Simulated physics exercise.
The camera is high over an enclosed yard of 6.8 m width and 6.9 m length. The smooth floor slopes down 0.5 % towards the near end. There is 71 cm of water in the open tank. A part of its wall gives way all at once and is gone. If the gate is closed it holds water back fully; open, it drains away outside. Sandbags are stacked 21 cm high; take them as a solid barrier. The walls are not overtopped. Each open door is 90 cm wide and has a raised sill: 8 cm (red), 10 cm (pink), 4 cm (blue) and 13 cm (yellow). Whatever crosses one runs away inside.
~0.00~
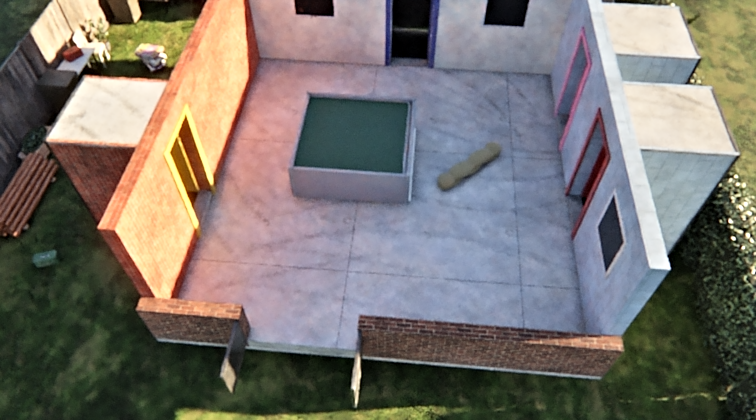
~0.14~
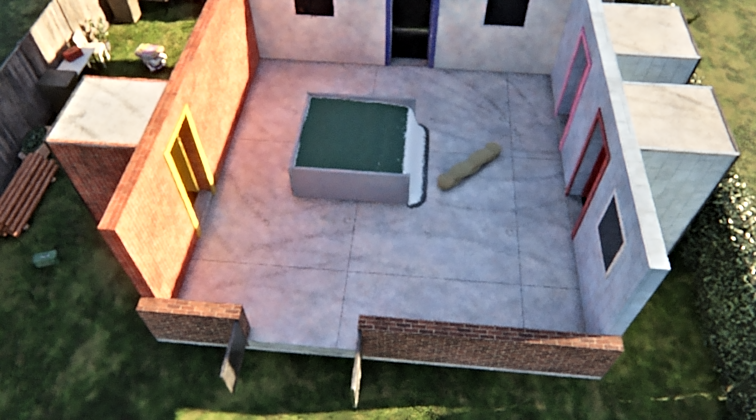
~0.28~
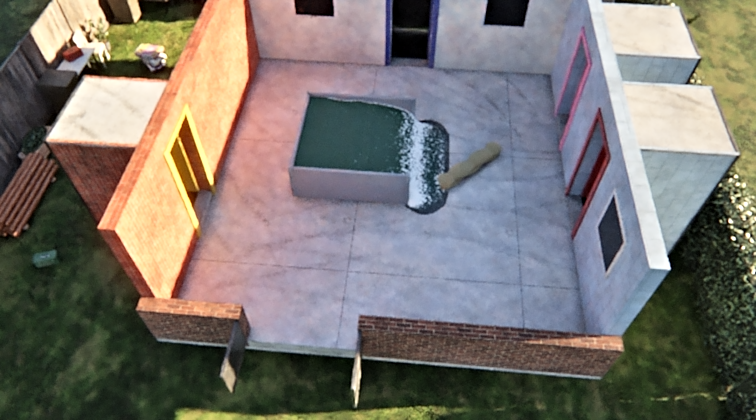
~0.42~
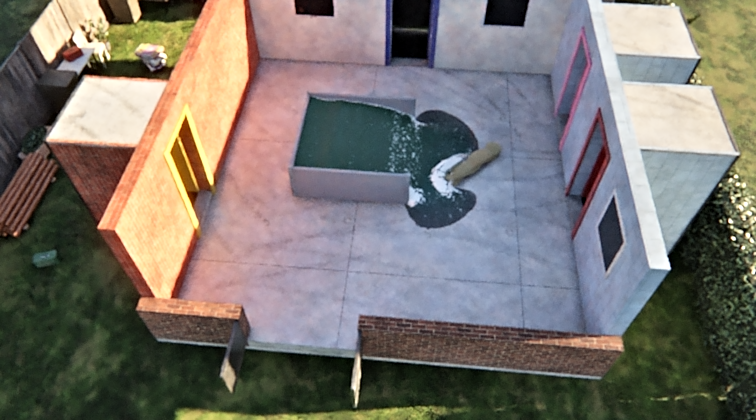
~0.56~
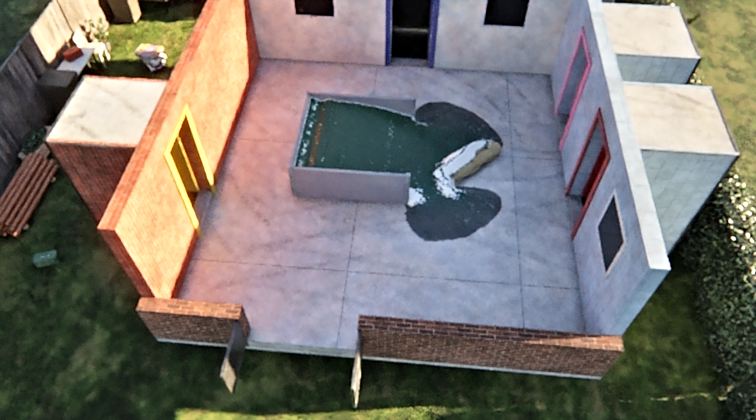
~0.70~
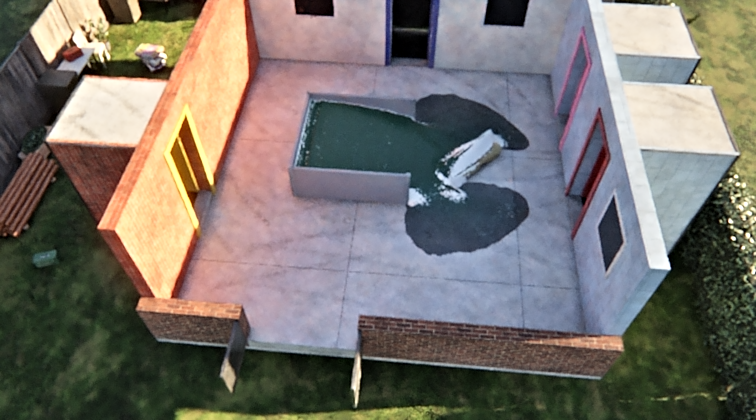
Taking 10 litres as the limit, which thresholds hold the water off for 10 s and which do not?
Door by door: At the red door it passes the limit; at the pink door it passes the limit; at the blue door it goes over the limit; at the yellow door it keeps below the limit.
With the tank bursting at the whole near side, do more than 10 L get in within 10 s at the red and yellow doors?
Then: Red not over, yellow below.
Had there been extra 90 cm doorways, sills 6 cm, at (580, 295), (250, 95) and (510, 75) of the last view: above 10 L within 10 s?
In turn: Over, below, over.
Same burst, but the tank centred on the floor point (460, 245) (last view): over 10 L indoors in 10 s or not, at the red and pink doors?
Then: Red past it, pink below.
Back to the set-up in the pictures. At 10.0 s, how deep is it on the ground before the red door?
Roughly 3.0 cm deep.
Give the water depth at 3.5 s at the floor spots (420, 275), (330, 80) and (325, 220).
In that order: 2, 0 and 0 cm.
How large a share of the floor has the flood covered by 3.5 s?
About 50 per cent.
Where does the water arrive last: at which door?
It is the yellow one.
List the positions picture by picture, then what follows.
In the first frame, the open tank at (356, 134) is whole and still, 71 cm deep.
In the second frame, water pours out at (409, 154) and has run 1.1 m, to (416, 126); typically 10 cm deep outside, 71 cm at the open tank's back.
In the third frame, water pours out at (409, 156) and has run 1.3 m, to (426, 211); typically 14 cm deep outside, 71 cm at the open tank's back.
In the fourth frame, the front is at (456, 120), 1.6 m from the gap at (409, 157); 3.0 m2 of floor is under water; 70 cm left at the back of the open tank.
In the fifth frame, the front is at (496, 137), 2.0 m from the gap at (409, 157); 4.3 m2 of floor is under water; 64 cm left at the back of the open tank.
In the sixth frame, water pours out at (409, 157) and has run 2.5 m, to (522, 139); typically 6 cm deep outside, 60 cm at the open tank's back.
After 1.4 s water covers 35 % of the floor and is deepest (42 cm) near (440, 174); red door 4 cm at the sill, 1 L in, pink door 4 cm at the sill, 14 L in, blue door not reached, yellow door not reached.
After 2.2 s water covers 40 % of the floor and is deepest (46 cm) near (547, 91); red door 20 cm at the sill, 24 L in, pink door 15 cm at the sill, 79 L in, blue door not reached, yellow door not reached.
After 3.5 s water covers 50 % of the floor and is deepest (25 cm) near (500, 104); red door 11 cm at the sill, 71 L in, pink door 19 cm at the sill, 156 L in, blue door 5 cm at the sill, 0 L in, yellow door not reached.
After 6.0 s water covers 80 % of the floor and is deepest (13 cm) near (566, 234); red door 10 cm at the sill, 80 L in, pink door 11 cm at the sill, 195 L in, blue door 7 cm at the sill, 16 L in, yellow door not reached.
After 10.0 s water covers 95 % of the floor and is deepest (13 cm) near (253, 261); red door 3 cm at the sill, 84 L in, pink door 5 cm at the sill, 197 L in, blue door 5 cm at the sill, 23 L in, yellow door 8 cm at the sill, 0 L in.
